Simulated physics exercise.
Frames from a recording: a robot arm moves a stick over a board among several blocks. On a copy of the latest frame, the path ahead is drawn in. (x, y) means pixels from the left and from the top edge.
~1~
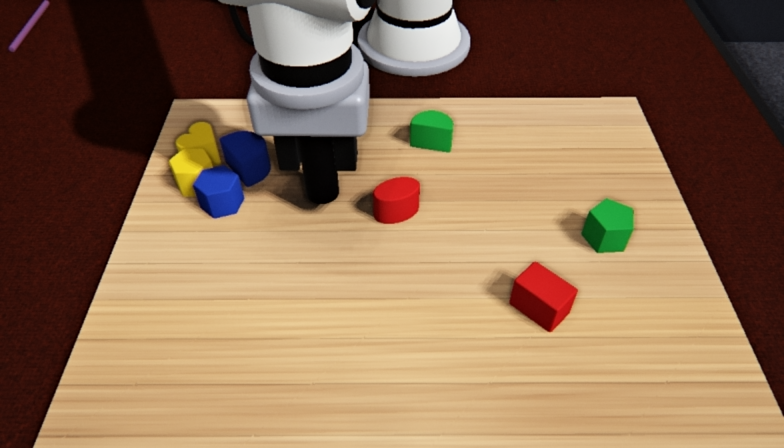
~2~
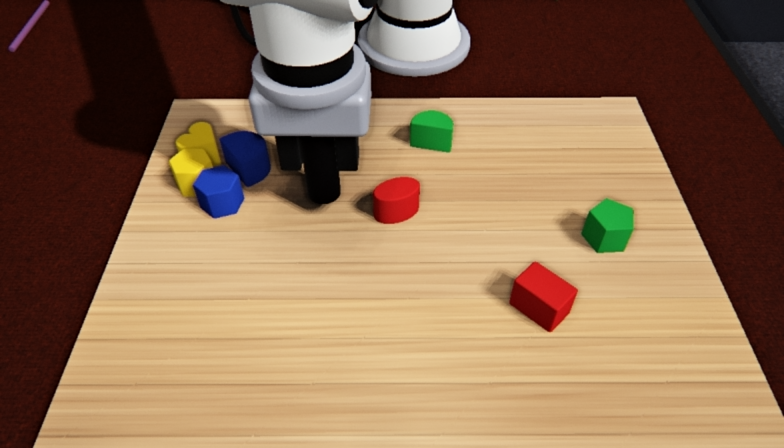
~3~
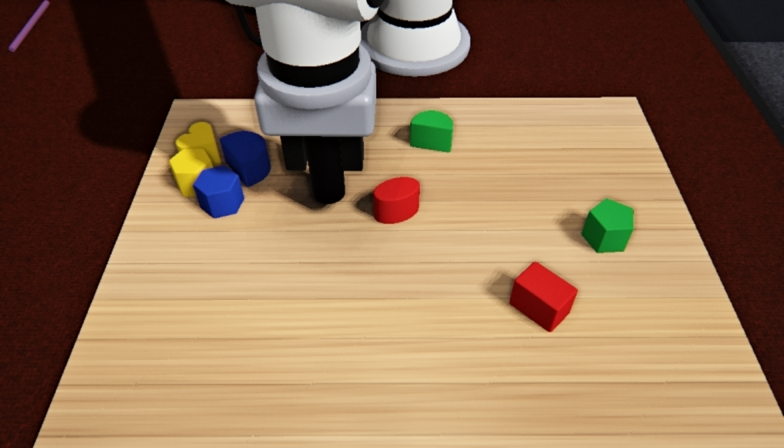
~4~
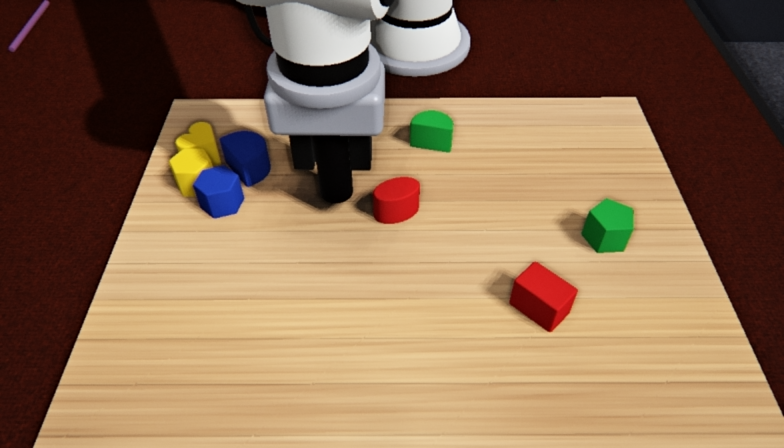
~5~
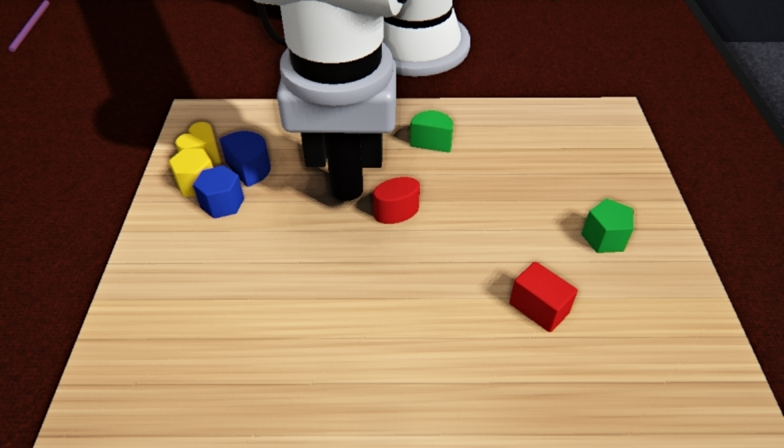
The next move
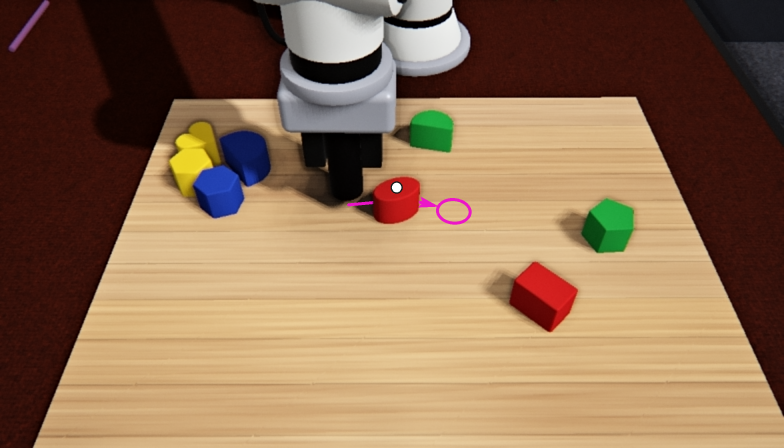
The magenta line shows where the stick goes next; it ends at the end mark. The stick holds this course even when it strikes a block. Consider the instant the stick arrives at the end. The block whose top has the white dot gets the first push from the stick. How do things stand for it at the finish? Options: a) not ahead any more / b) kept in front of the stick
The correct letter is b.
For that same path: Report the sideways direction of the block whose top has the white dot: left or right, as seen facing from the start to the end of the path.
So, looking from the first point of the path to the last, the block whose top has the white dot moves rightwards.
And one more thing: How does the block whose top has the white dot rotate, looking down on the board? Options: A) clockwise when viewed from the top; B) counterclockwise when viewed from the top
It's A.
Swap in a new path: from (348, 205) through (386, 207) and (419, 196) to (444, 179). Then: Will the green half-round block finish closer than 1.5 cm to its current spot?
Yes - that is the case.
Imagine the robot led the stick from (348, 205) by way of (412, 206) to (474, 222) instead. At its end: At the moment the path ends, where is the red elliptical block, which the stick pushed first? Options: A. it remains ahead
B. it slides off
Correct choice: A.
The drawn path runs from (348, 205) through (402, 201) to (454, 211); the dot is on the red elliptical block.
The first path, step by step. One third of the way, stick at (384, 187); red elliptical block at (417, 189).
Two thirds of the way, stick at (420, 187); red elliptical block at (453, 194), turned 25° clockwise.
At the end, stick at (455, 196); red elliptical block at (489, 205), turned 30° clockwise.
